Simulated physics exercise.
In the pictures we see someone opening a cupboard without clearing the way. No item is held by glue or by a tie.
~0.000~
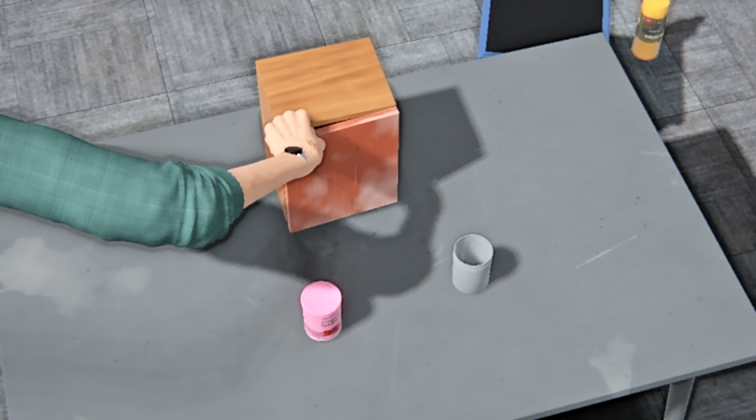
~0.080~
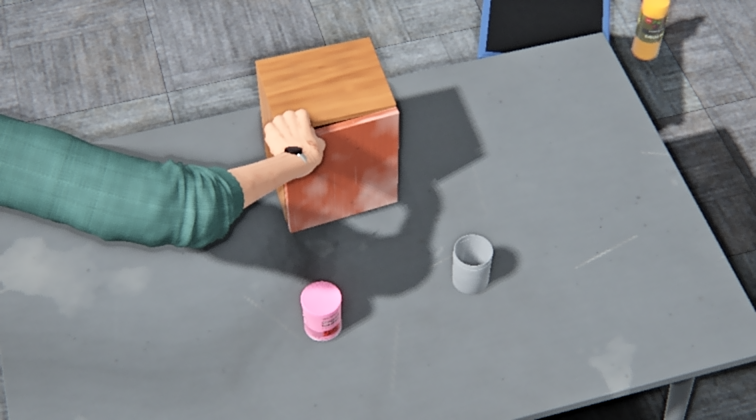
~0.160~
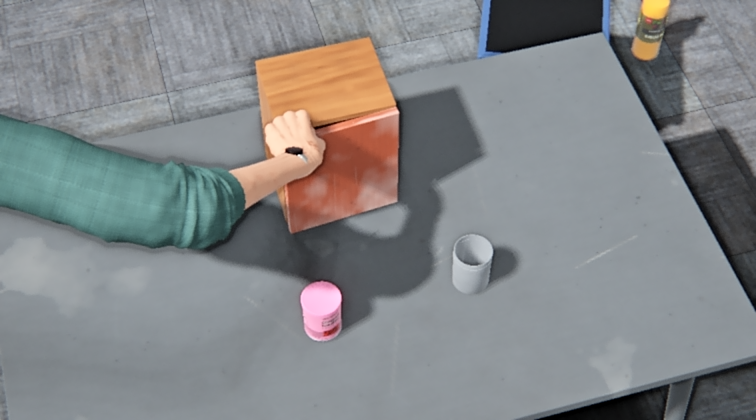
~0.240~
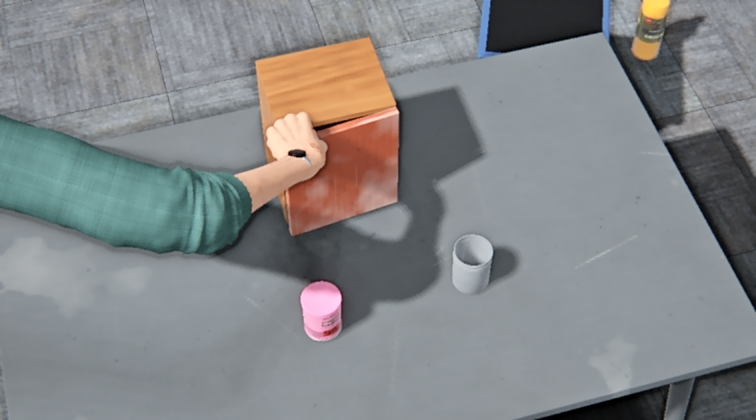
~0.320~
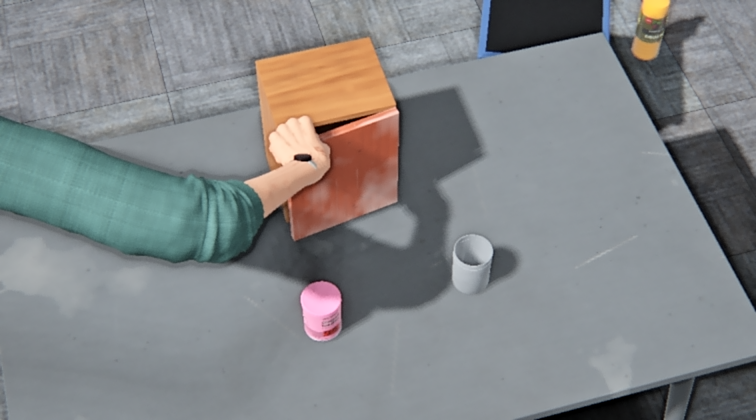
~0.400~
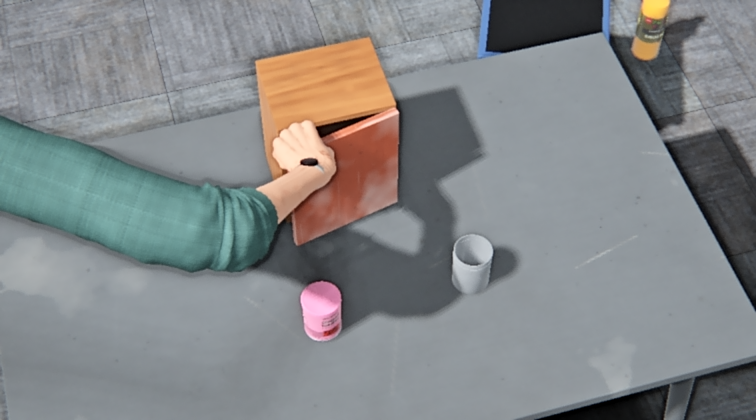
On a grey table, a hand slowly pulls a small cupboard's reddish door slightly open.
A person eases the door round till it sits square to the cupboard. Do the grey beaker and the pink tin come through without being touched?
As it plays out, the grey beaker is untouched, the pink tin is untouched.
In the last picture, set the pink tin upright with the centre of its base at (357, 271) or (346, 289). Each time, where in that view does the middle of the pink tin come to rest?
It stops at around (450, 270) and around (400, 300).
After 1.32 s, door 53° open; grey beaker at rest near (472, 265); pink tin at rest near (322, 312).
At rest (2.7 s), the grey beaker remains where it is, near (472, 265); the pink tin remains where it is, near (322, 312).
